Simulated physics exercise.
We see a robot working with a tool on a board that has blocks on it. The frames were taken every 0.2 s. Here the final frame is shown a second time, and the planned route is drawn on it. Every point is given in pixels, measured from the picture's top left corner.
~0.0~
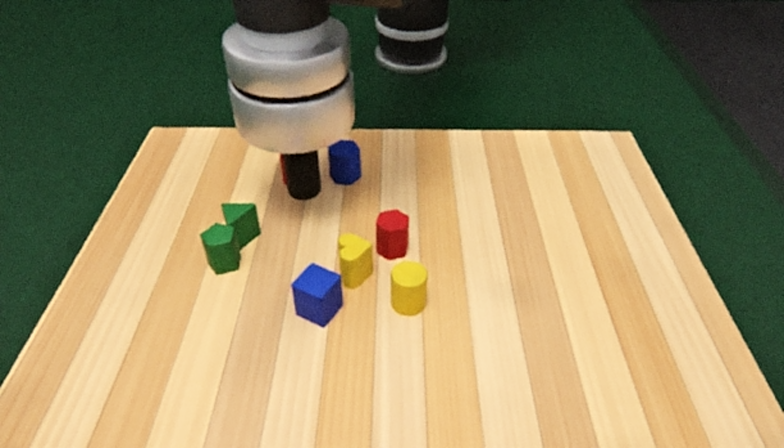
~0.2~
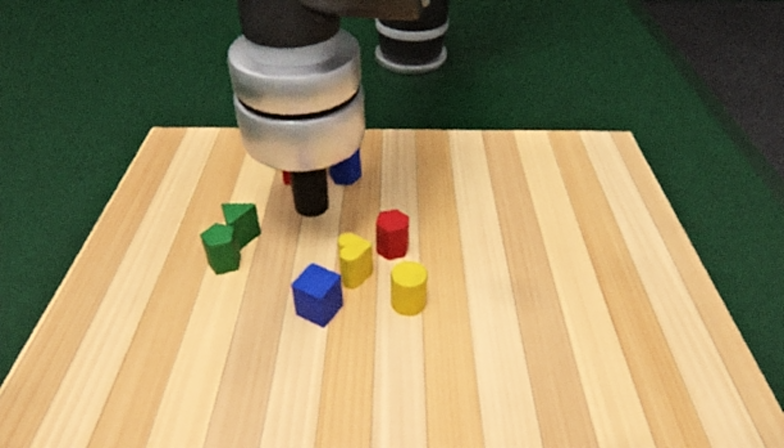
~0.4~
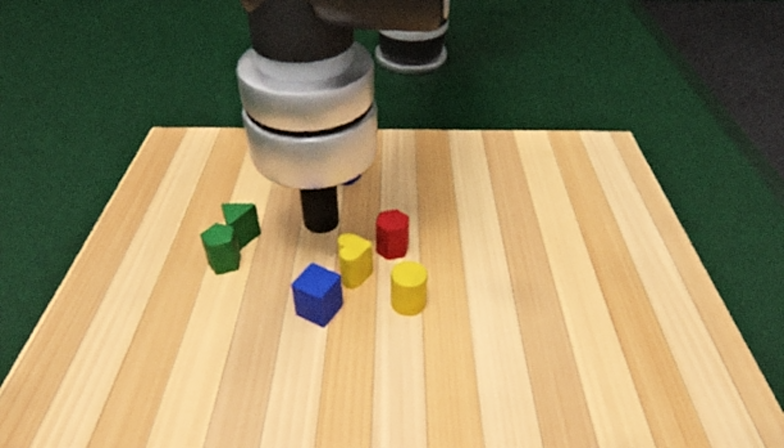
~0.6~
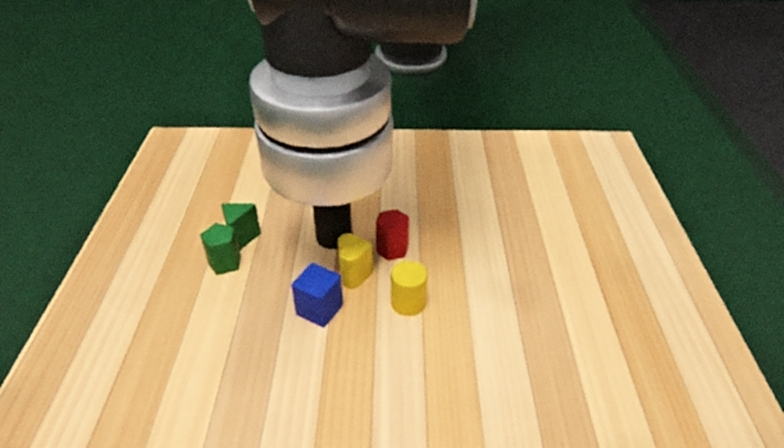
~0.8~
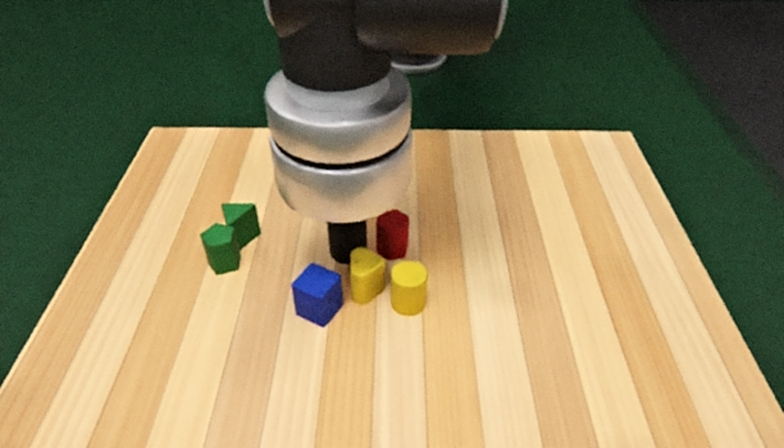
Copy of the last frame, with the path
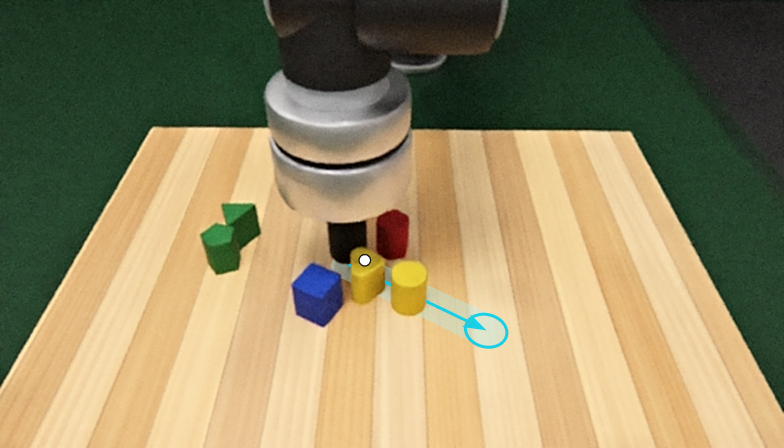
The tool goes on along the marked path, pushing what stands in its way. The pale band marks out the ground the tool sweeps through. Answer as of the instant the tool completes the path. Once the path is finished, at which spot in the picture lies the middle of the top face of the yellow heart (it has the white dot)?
The middle of its upper face will lie at (390, 285).
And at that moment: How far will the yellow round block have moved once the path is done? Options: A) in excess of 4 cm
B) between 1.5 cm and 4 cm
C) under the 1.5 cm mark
A
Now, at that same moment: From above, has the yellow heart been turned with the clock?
Answer: Yes.
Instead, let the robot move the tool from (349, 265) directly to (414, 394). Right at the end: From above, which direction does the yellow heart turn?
From above, the turn goes anticlockwise.
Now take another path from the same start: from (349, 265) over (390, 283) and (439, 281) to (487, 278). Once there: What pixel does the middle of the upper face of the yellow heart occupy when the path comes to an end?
Its top middle is near (383, 281).
Path on the board, from (349, 265) directly to (486, 330); the dot is on the yellow heart.
The first path, step by step. One third of the way, tool at (392, 272); yellow heart at (383, 282), turned 85° clockwise; yellow round block at (422, 279).
Two thirds of the way, tool at (439, 293); yellow heart at (390, 285); yellow round block at (458, 305).
At the end, tool at (489, 317); yellow heart at (390, 285), turned 120° clockwise; red hexagon in place; yellow round block at (484, 332).
